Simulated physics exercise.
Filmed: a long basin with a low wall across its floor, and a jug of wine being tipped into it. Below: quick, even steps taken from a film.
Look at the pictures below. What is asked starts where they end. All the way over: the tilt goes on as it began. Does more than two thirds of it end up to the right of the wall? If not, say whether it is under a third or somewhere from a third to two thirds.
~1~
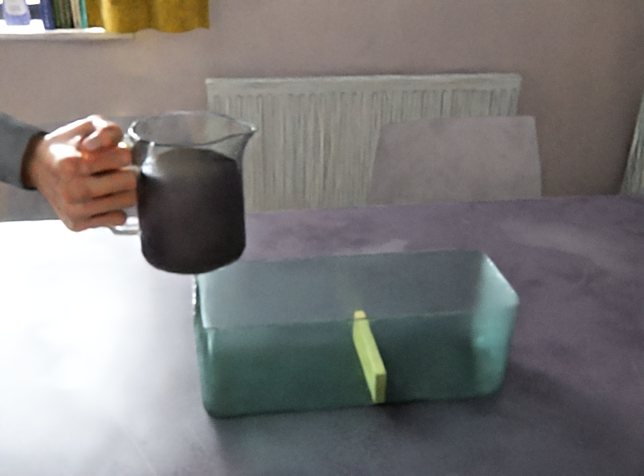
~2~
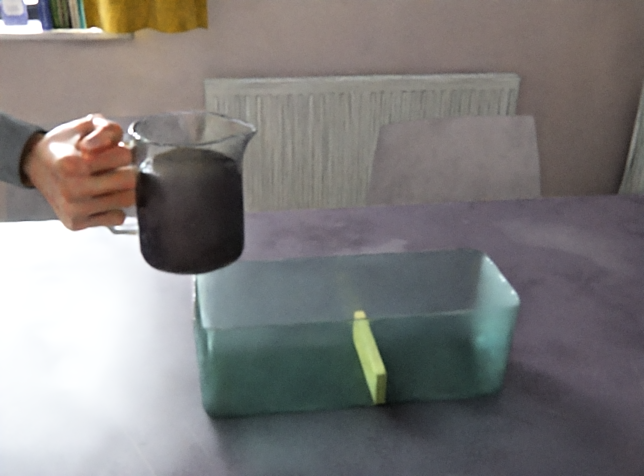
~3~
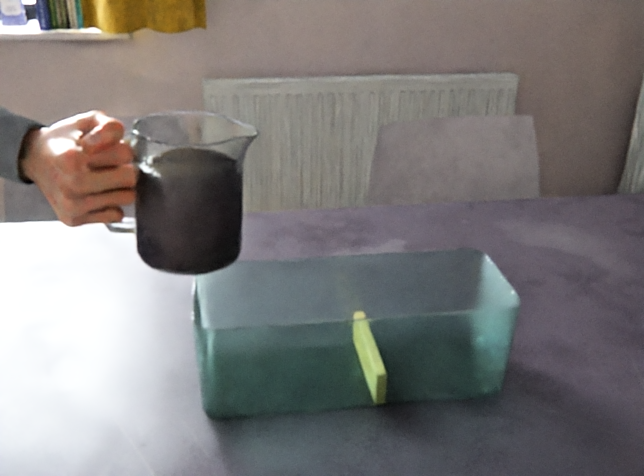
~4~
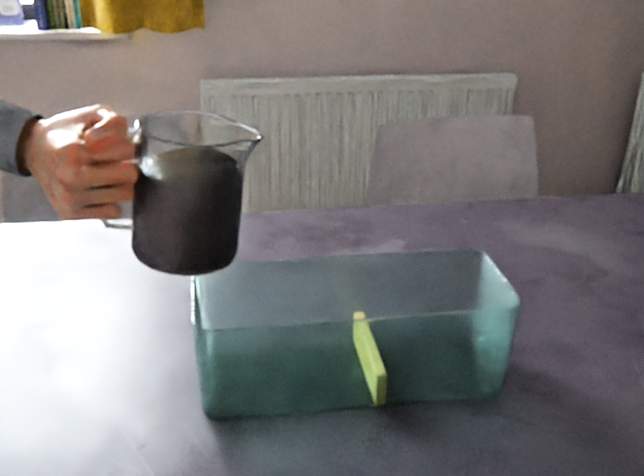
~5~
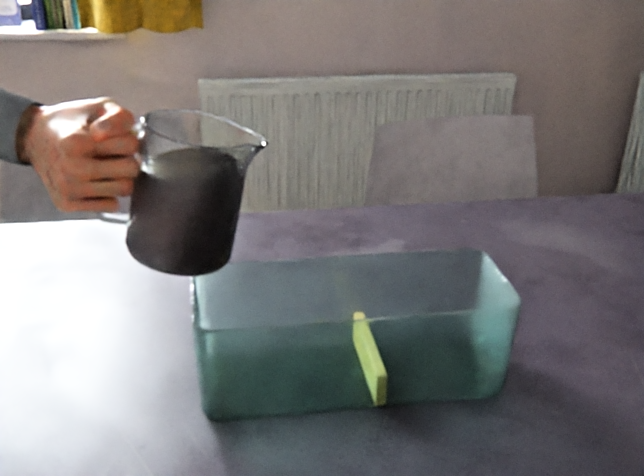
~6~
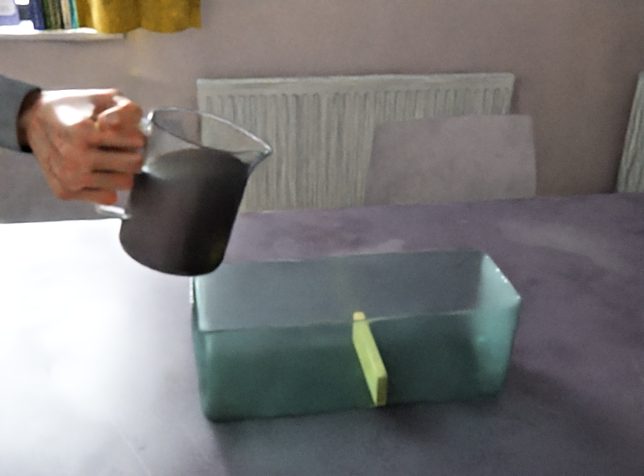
Shy of a third.
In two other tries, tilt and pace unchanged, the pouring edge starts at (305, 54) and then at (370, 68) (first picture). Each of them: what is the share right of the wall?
Estimate, in order: 75 and 90 per cent.
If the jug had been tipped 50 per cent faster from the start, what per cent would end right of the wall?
Near 5 %.
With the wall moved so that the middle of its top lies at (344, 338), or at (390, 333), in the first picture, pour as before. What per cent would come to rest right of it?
The first placement gives around 15 percent, the second 5 percent.
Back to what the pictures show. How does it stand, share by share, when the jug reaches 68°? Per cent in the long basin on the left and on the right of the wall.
Reading: Left some 0 %, right some 0 %.
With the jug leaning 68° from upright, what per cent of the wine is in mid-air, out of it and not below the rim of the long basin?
10 %.
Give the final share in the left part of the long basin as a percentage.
Around 95 %.
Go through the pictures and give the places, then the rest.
In the first picture, it leans 0°; its right rim is at (256, 128); the wine meets the walls at (137, 165) and (238, 162); the long basin's rim runs from (195, 296) to (501, 277); the wall's top is at (369, 341).
In the second picture, it leans 1°; its right rim is at (257, 129); the wine meets the walls at (137, 165) and (238, 161).
In the third picture, it leans 3°; its right rim is at (259, 131); the wine meets the walls at (138, 165) and (240, 162).
In the fourth picture, it leans 7°; its right rim is at (263, 135); the wine meets the walls at (137, 167) and (241, 162).
In the fifth picture, it leans 12°; its right rim is at (268, 142); the wine meets the walls at (139, 167) and (243, 162).
In the sixth picture, it leans 18°; its right rim is at (273, 150); the wine meets the walls at (137, 173) and (248, 163).
A moment on, the tilt is 68° and 89 per cent is still to pour, 2 is left of the wall and 0 right of it.
Next, the tilt is 96° and 39 per cent is still to pour, 43 is left of the wall and 1 right of it.
Then the tilt is 101° and 8 per cent is still to pour, 82 is left of the wall and 5 right of it.
Later the tilt is 101° and 1 per cent is still to pour, 92 is left of the wall and 5 right of it.
At rest 93 per cent lies left of the wall, 5 right of it and 2 outside.
